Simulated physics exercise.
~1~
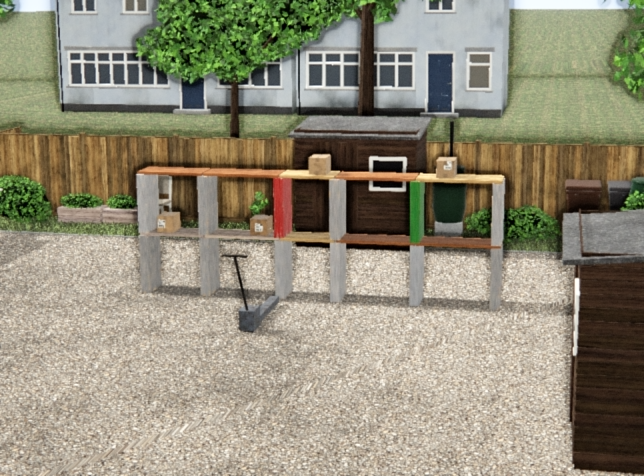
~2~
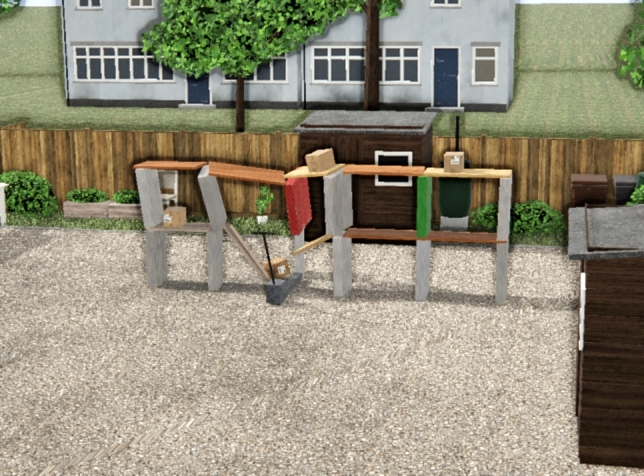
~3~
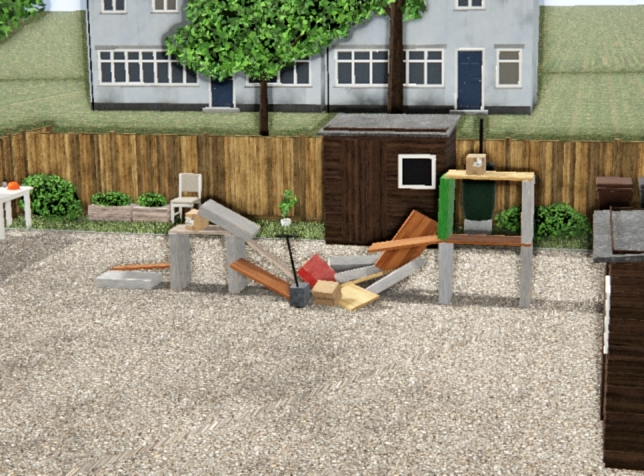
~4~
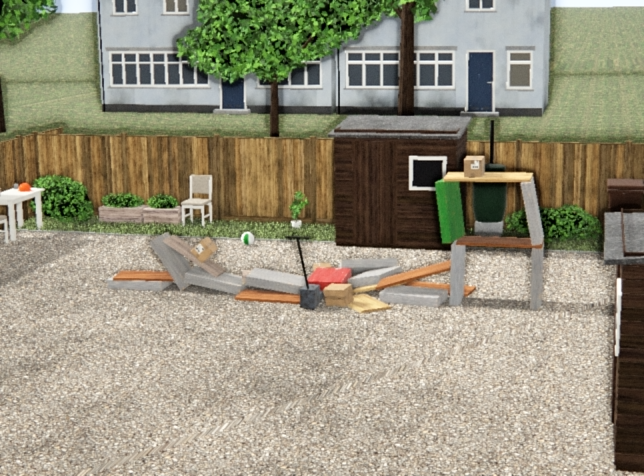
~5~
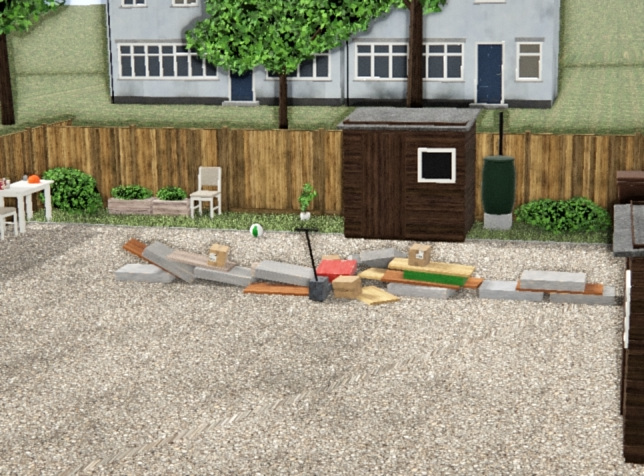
A long two-tier row of grey posts and boards collapsed after a wheeled jack slid in low from the left, the red upright falling first and the green one toppling later, until everything lay scattered across the gravel before the shed.
